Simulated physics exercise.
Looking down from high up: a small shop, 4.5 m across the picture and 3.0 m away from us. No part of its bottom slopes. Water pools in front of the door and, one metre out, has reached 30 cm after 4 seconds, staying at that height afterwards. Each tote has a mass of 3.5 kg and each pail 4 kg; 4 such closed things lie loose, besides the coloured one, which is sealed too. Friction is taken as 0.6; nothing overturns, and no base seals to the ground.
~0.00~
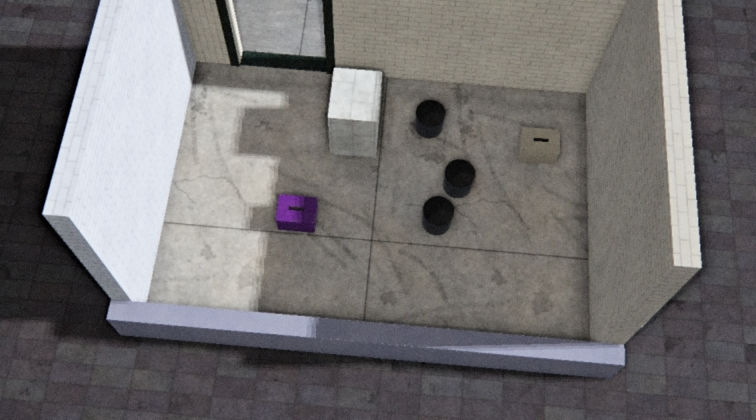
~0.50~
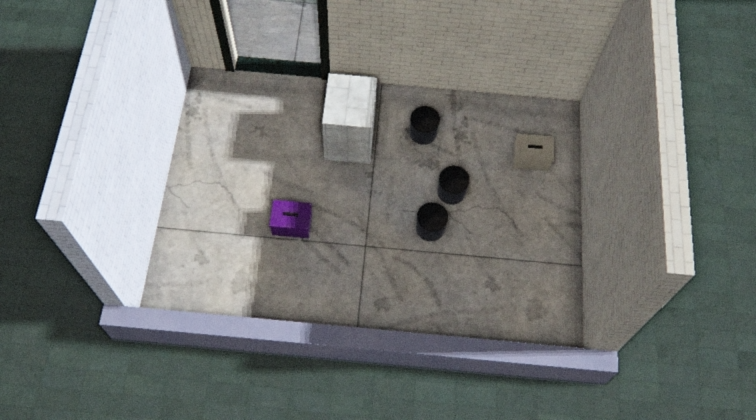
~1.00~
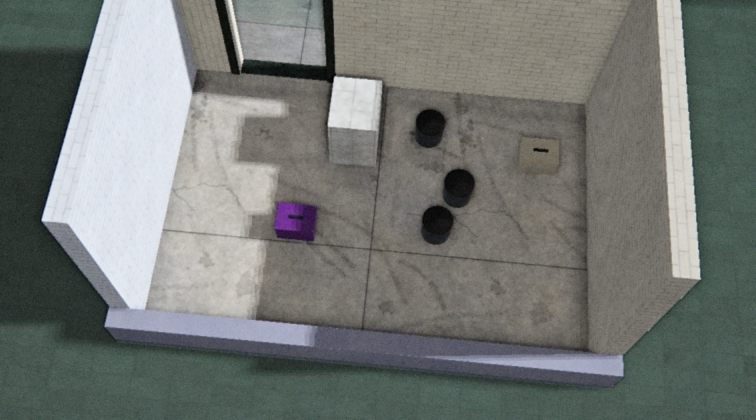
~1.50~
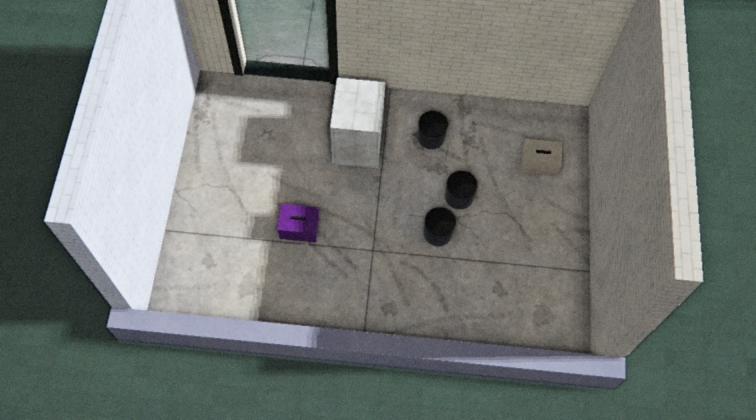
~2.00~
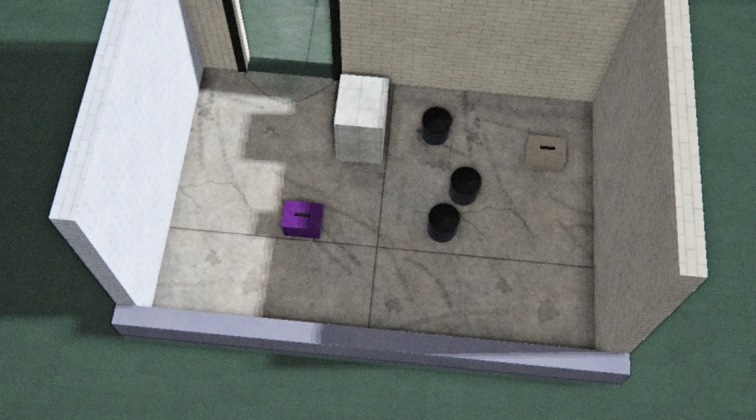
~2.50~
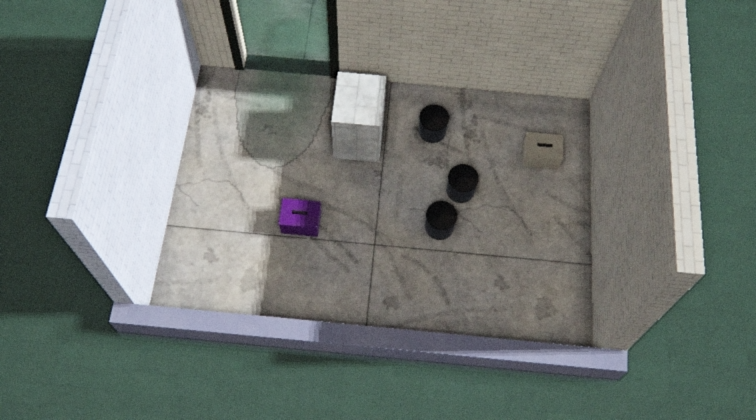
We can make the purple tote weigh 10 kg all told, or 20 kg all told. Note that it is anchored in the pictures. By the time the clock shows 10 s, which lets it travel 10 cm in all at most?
It seems neither option will anchor it.
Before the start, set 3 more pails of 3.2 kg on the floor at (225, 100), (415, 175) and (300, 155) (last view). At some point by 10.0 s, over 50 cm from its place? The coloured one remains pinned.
In that order: Beyond it, within it, beyond it.
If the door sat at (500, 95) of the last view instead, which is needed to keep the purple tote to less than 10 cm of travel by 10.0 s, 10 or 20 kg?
Then only the higher weight holds it.
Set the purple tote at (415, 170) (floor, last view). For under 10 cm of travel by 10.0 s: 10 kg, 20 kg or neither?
Here the lighter suffices.
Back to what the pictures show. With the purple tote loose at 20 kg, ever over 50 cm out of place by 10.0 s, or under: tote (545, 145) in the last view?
Result: Threshold exceeded.
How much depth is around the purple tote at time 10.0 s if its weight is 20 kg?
Something like 19 centimetres.
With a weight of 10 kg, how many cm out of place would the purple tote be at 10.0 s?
Shift: Roughly 250 cm.
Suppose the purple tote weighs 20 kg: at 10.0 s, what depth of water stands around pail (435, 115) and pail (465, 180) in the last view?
12 and 4 cm.
After 3.5 s the purple tote would be 1 cm from its start with 10 kg and 0 cm from its start with 20 kg; 4 cm of water round it then.
After 4.5 s the purple tote would be 52 cm from its start with 10 kg and 6 cm from its start with 20 kg; 7 cm of water round it then.
After 7.0 s the purple tote would be 219 cm from its start with 10 kg and 66 cm from its start with 20 kg; 15 cm of water round it then.
After 10.0 s the purple tote would be 261 cm from its start with 10 kg and 261 cm from its start with 20 kg; 19 cm of water round it then.
